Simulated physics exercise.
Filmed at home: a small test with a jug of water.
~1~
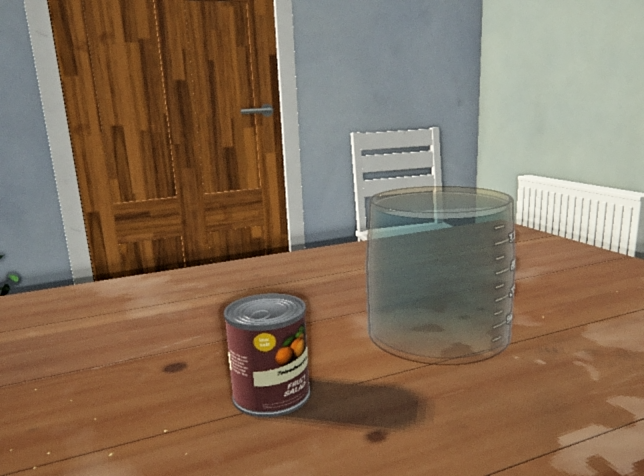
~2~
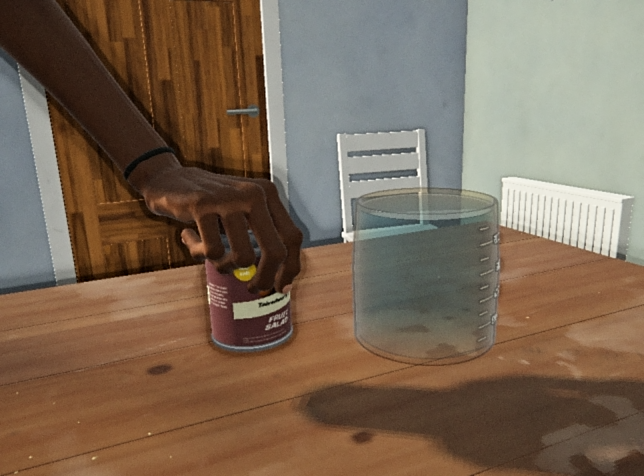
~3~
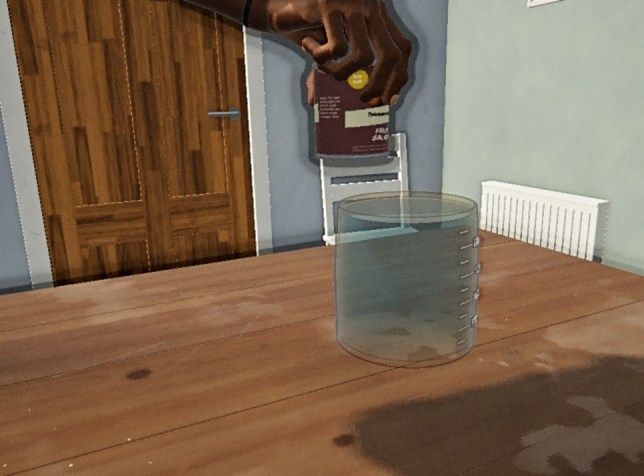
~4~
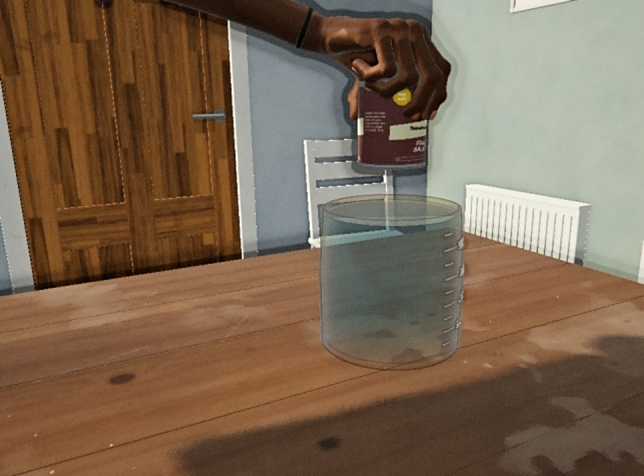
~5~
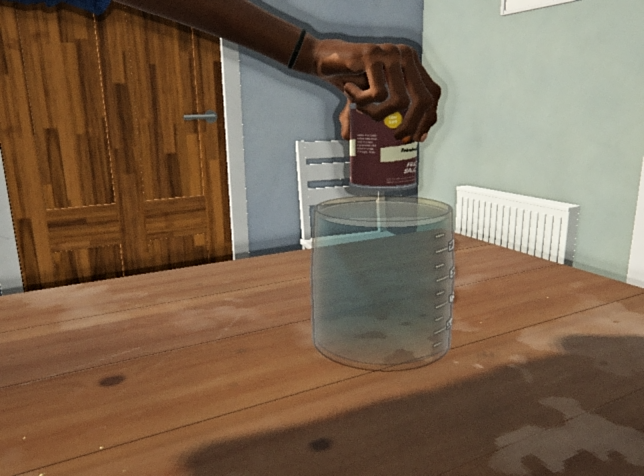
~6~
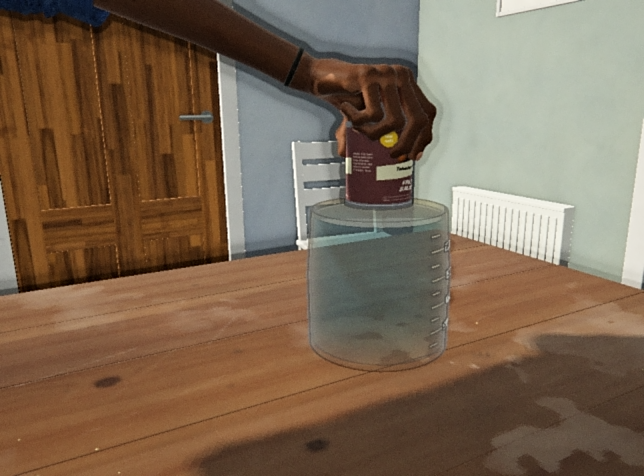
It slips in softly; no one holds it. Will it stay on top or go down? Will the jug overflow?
In the end the water fails to float; the jug fails to hold it all.
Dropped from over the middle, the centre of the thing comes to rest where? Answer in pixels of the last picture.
(377, 299), give or take.
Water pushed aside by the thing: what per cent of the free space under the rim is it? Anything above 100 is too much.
About 300 percent.
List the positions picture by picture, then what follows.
In the first frame, the tin of food lies on the top at (269, 352); jug (438, 264) nearly full.
The second frame shows a hand picks up the tin of food at (250, 288); jug nearly full, surface at (425, 205).
In the third frame, the tin of food is carried over at (351, 111); jug (405, 268) nearly full.
In the fourth frame, the tin of food is above the jug at (392, 124); jug nearly full, surface at (391, 212).
The fifth frame shows the tin of food comes down at (383, 145); jug (381, 272) nearly full.
In the sixth frame, the tin of food is just over the surface at (379, 163); jug nearly full, surface at (378, 213).
Next, the tin of food enters the water; the jug is full to the brim; it has run over.
After that, the tin of food goes on down; the jug is full to the brim; it has run over.
Finally, the tin of food has sunk; the jug is full to the brim; it has run over.
